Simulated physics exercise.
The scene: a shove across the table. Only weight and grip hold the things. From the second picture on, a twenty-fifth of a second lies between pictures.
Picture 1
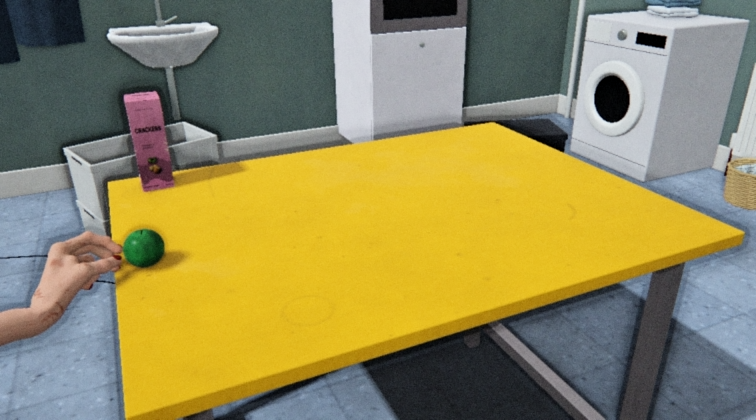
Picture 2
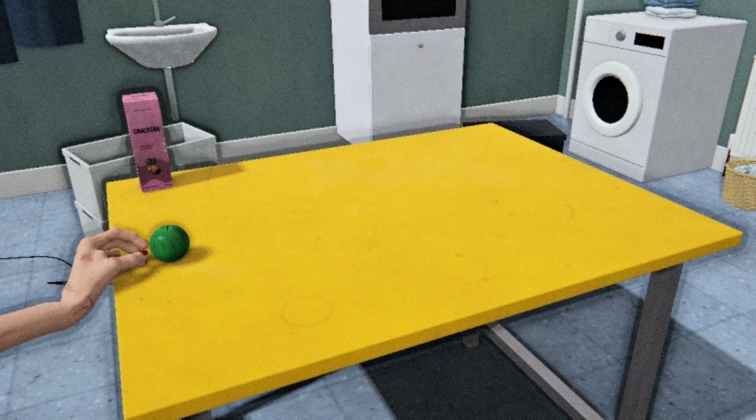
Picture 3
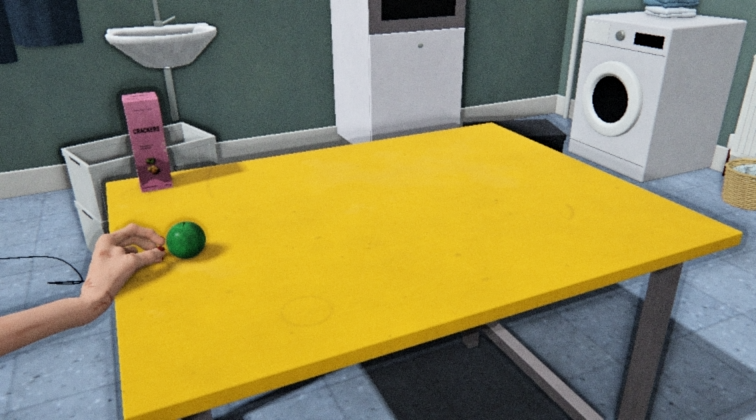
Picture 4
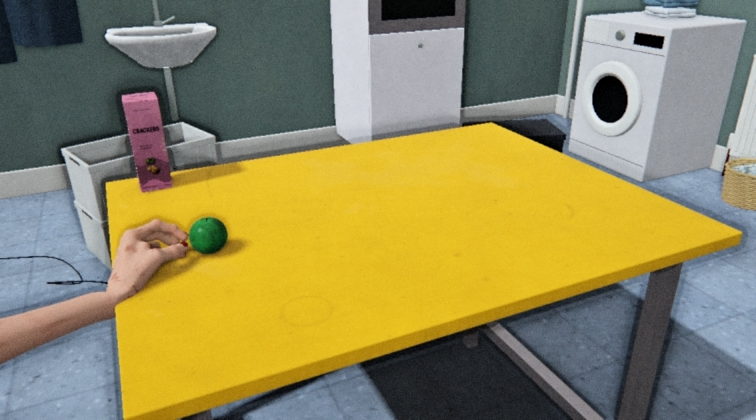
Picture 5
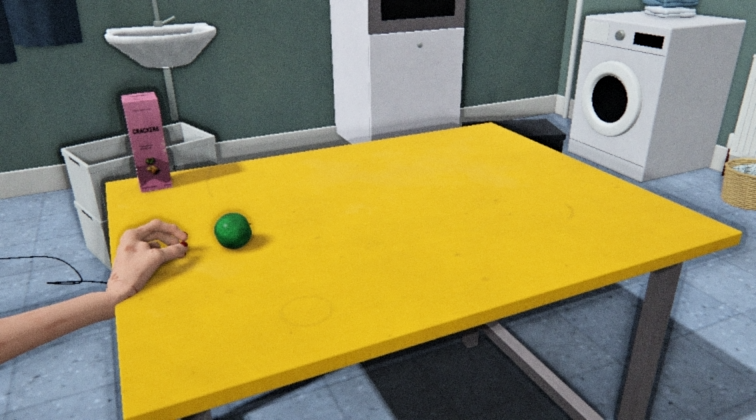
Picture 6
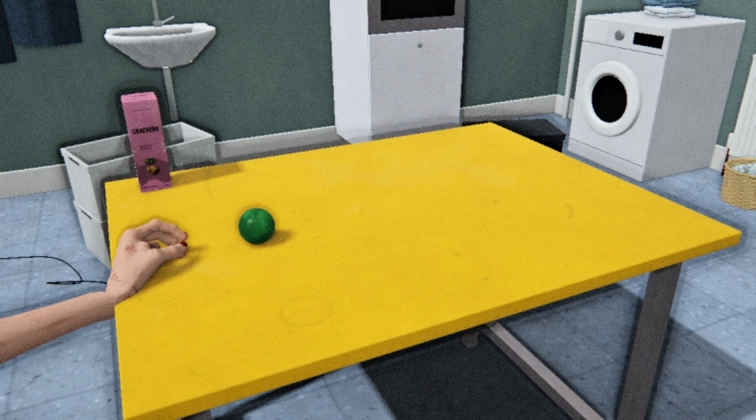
In a laundry room with green walls and a blue tiled floor, a fixed view looks down on a yellow table. A pink carton stands at its far left corner, a green apple sits near the left edge beside a hand, and a sink, white cabinet and washing machine are behind. The hand pushes the apple rightward, then stays back while the apple keeps rolling right and slightly away.
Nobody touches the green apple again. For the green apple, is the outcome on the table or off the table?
The green apple falls off the table.
Then, 0.30 s later than the last frame, green apple moved well along near (414, 195).
Then, 0.70 s later than the last frame, green apple moved well along near (573, 163).
Then, 1.10 s later than the last frame, green apple now off the table.
When it is over, off the table, green apple.
